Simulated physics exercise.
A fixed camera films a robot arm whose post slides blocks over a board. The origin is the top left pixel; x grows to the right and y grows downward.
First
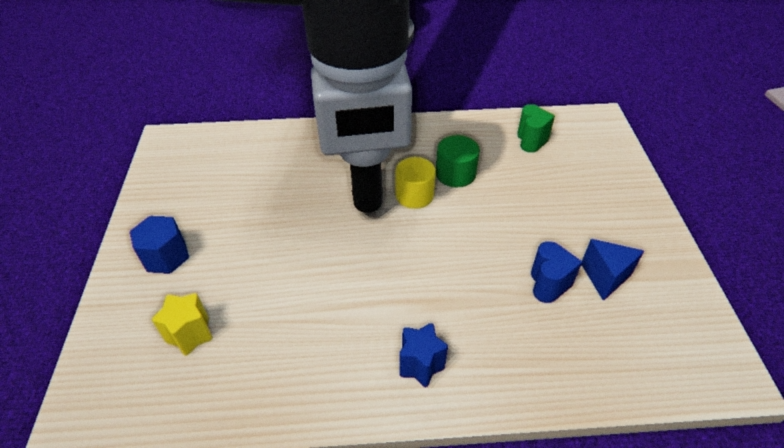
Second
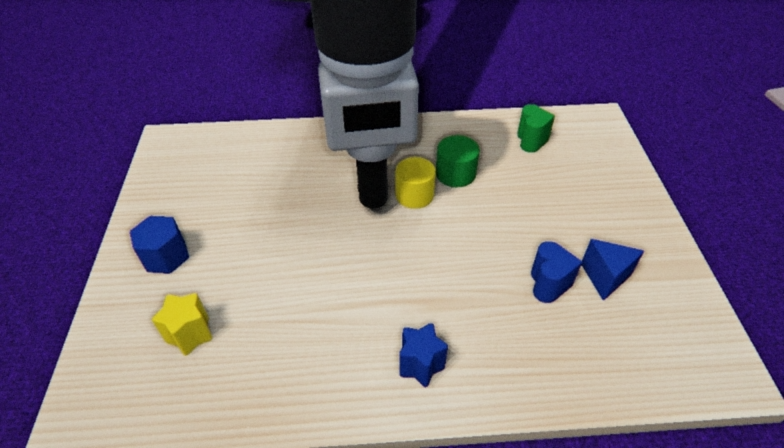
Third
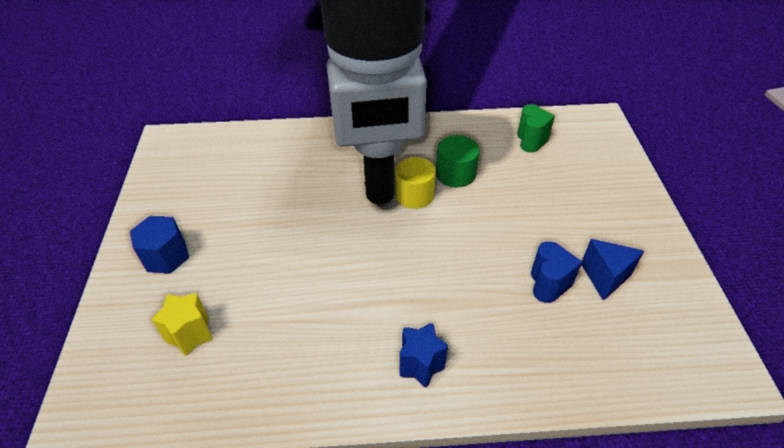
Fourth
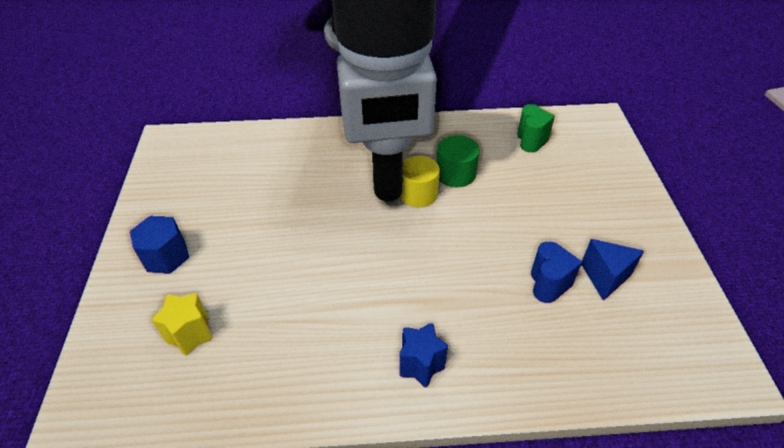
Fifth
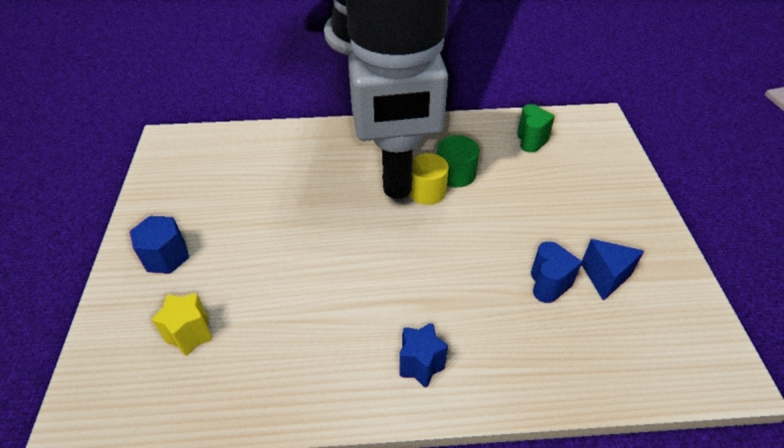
Robotic arm with a black post moving right across a wooden board, nudging a yellow disc rightward beside a green one.
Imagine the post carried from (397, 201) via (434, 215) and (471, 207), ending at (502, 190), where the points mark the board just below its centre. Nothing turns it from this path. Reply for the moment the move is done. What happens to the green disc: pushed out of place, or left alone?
That block ends up displaced.
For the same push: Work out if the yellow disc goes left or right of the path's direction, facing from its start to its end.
Displaced left.
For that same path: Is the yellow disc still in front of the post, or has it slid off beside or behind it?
The block lies off to the side or behind.
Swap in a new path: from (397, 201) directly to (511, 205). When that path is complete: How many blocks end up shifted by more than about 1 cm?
Two of them.
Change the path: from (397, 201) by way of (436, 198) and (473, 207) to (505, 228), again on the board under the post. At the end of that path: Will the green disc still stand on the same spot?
Short answer: No.
On the path given first. One third of the way, post (435, 204); yellow disc (453, 168); green disc (465, 143).
Two thirds of the way, post (474, 195); yellow disc (474, 157); green disc (467, 131).
At the end, post (504, 179); yellow disc (487, 145); green disc (463, 123).
